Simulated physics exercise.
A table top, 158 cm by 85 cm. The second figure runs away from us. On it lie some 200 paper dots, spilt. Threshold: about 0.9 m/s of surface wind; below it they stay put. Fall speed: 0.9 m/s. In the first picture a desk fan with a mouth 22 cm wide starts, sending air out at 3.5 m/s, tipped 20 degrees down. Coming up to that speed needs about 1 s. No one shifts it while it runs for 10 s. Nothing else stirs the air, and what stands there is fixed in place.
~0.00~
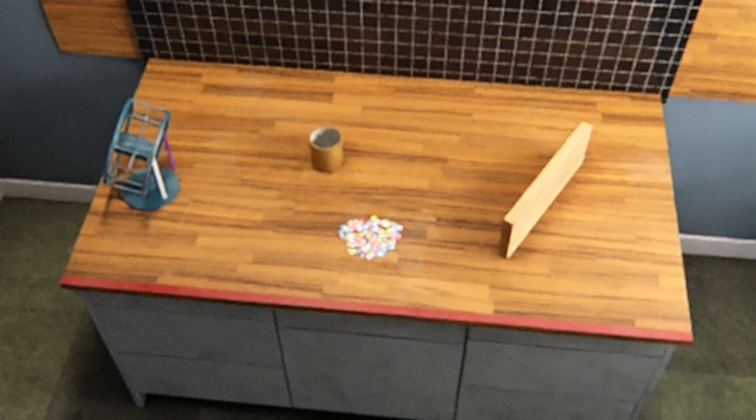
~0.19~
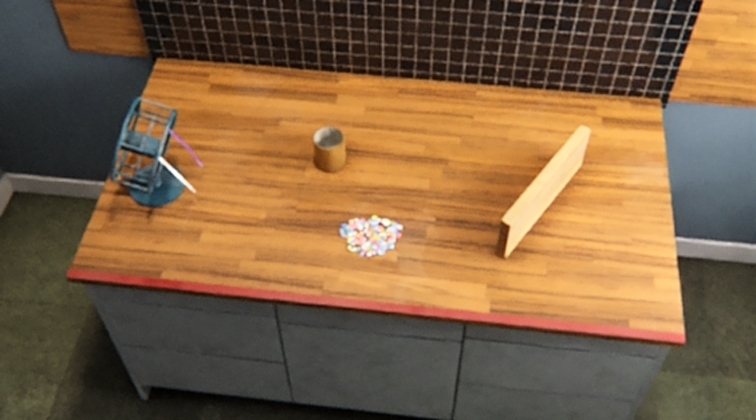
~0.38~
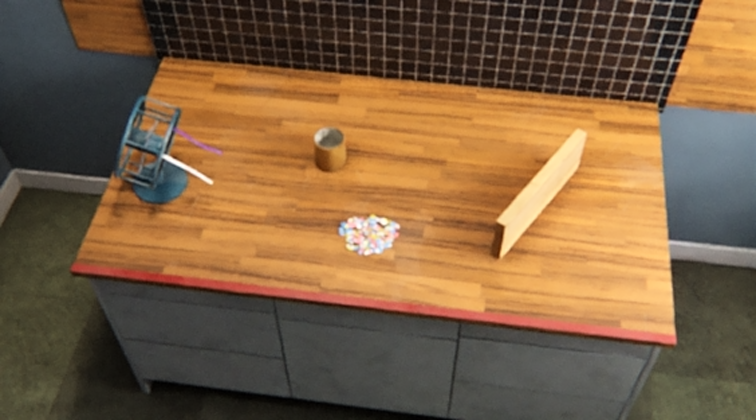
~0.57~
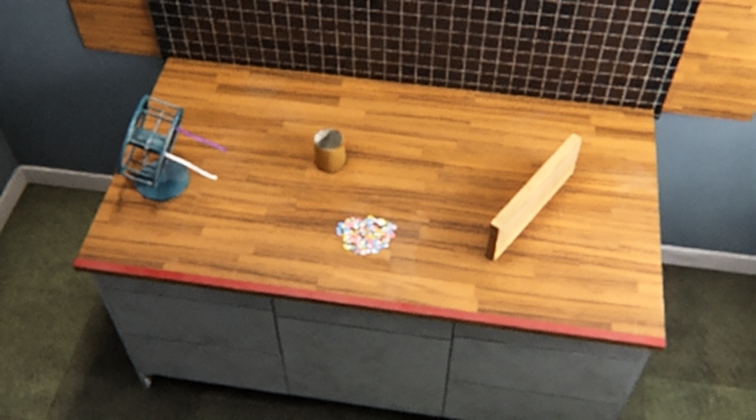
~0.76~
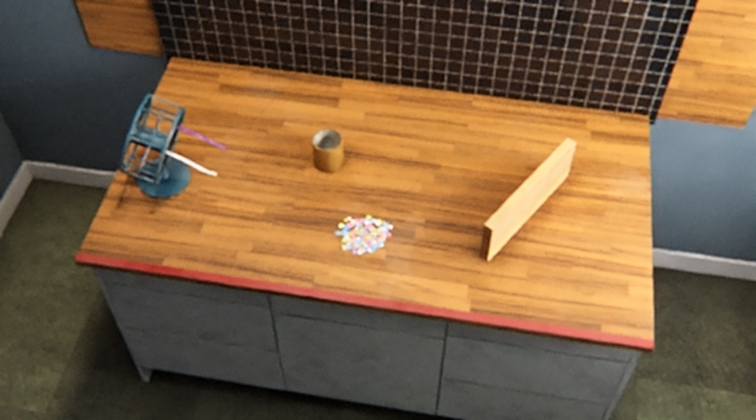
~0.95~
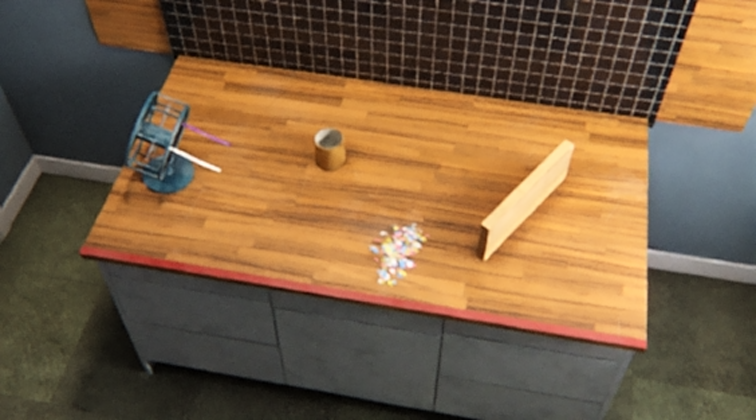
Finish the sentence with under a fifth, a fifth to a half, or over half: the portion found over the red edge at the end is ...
The portion found there is over half.
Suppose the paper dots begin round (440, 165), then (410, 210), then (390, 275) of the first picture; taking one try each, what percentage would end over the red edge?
Going through the three spots in order, you'd get 0 percent, 2 percent and 100 percent.
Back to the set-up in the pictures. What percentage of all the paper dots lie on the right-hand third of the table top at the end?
Roughly 0 in a hundred.
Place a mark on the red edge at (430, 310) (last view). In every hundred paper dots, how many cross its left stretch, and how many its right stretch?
Roughly 10 % cross the left stretch, and around 70 % the right stretch.
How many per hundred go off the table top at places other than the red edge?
20 %.
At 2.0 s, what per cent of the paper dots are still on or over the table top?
Estimate: Around 5 percent.
After 2.0 s, 82 % are over the red edge; 94 % have settled or left.
After 3.2 s, 82 % are over the red edge; 97 % have settled or left.
After 5.5 s, 82 % are over the red edge; 98 % have settled or left.
After 10.0 s, at the end, 82 % are over the red edge.
